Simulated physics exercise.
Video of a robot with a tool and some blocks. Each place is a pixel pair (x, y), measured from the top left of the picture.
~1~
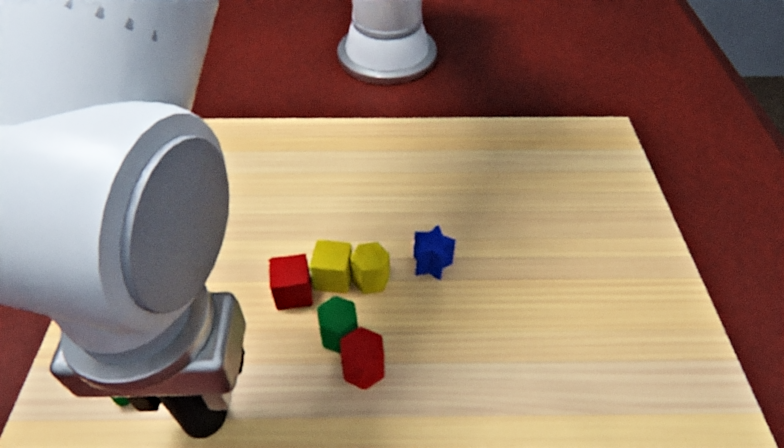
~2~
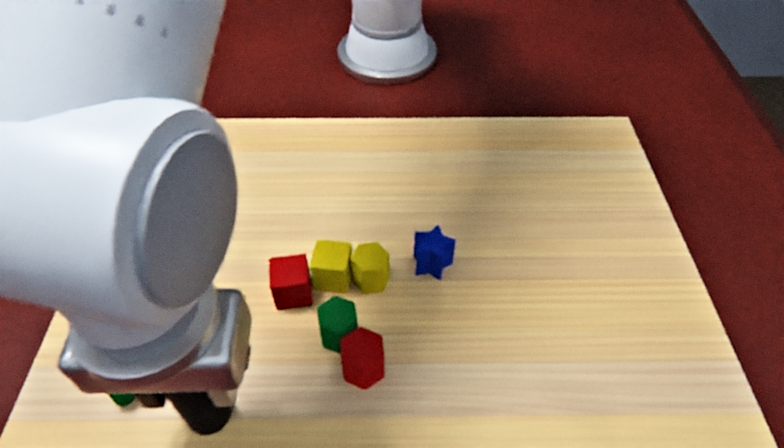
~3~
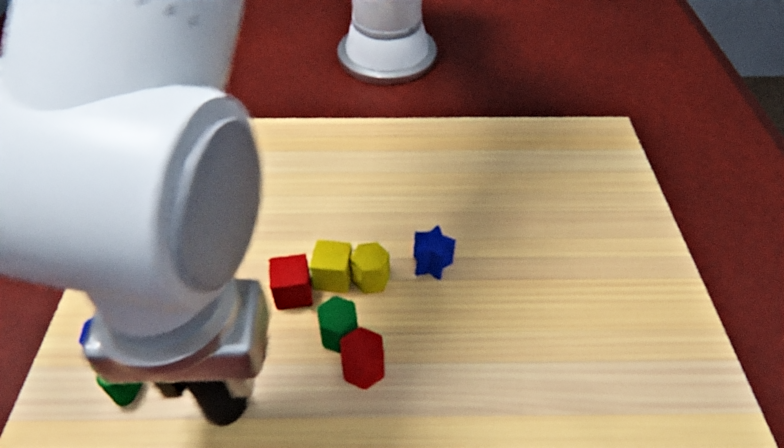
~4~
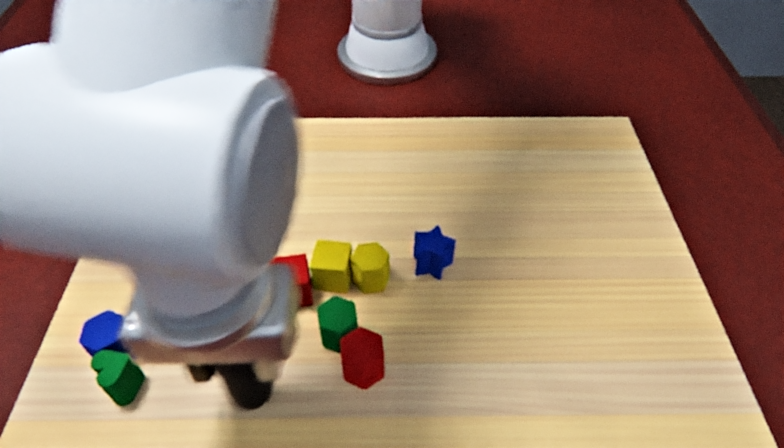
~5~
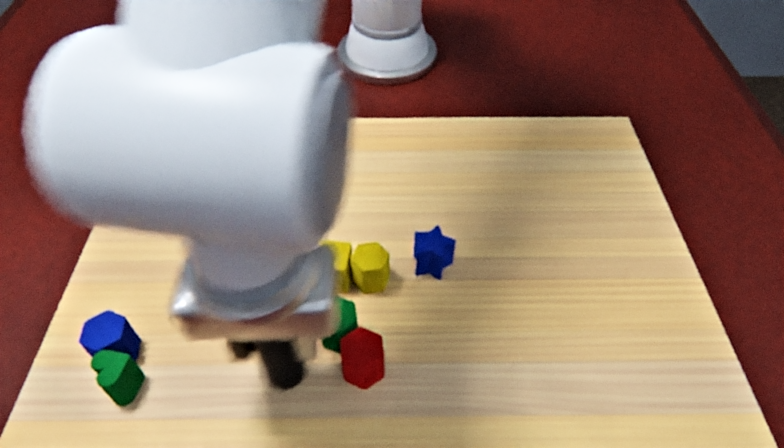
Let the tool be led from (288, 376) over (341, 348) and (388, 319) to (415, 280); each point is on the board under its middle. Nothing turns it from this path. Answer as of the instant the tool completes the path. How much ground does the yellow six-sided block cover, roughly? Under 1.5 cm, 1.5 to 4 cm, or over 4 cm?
It ends 1.5 to 4 cm from its spot.
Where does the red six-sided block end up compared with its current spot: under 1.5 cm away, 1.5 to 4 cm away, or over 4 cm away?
If I had to pick, the red six-sided block travels from 1.5 to 4 cm here.
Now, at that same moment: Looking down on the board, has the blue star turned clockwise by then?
My answer is yes.
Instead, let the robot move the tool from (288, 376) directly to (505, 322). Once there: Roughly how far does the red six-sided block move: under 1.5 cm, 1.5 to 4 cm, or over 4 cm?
Range: Over 4 cm.
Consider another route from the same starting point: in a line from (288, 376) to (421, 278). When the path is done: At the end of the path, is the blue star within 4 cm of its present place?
I believe not.
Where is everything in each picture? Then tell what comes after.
In the first frame, tool's lower end at (204, 417); green six-sided block at (337, 313); red six-sided block at (362, 347); yellow six-sided block at (370, 256); blue star at (434, 240).
In the second frame, tool at (210, 414); blocks still.
In the third frame, tool at (226, 405); blocks still.
In the fourth frame, tool at (251, 390); blocks still.
In the fifth frame, tool at (286, 371); green six-sided block partly hidden; red six-sided block at (362, 347); yellow six-sided block at (370, 256); blue star at (434, 240).
The first path, step by step. One third of the way, tool at (342, 342); green six-sided block at (362, 294), turned 20° anticlockwise; red six-sided block at (375, 347), turned 30° clockwise.
Two thirds of the way, tool at (389, 312); green six-sided block at (392, 264), turned 65° anticlockwise; red six-sided block at (386, 345), turned 65° clockwise; yellow six-sided block at (370, 242), turned 35° anticlockwise.
At the end, tool at (416, 274); green six-sided block at (403, 230), turned 105° anticlockwise; red six-sided block at (386, 345), turned 65° clockwise; yellow six-sided block at (367, 235), turned 65° anticlockwise; blue star at (438, 236), turned 20° clockwise.
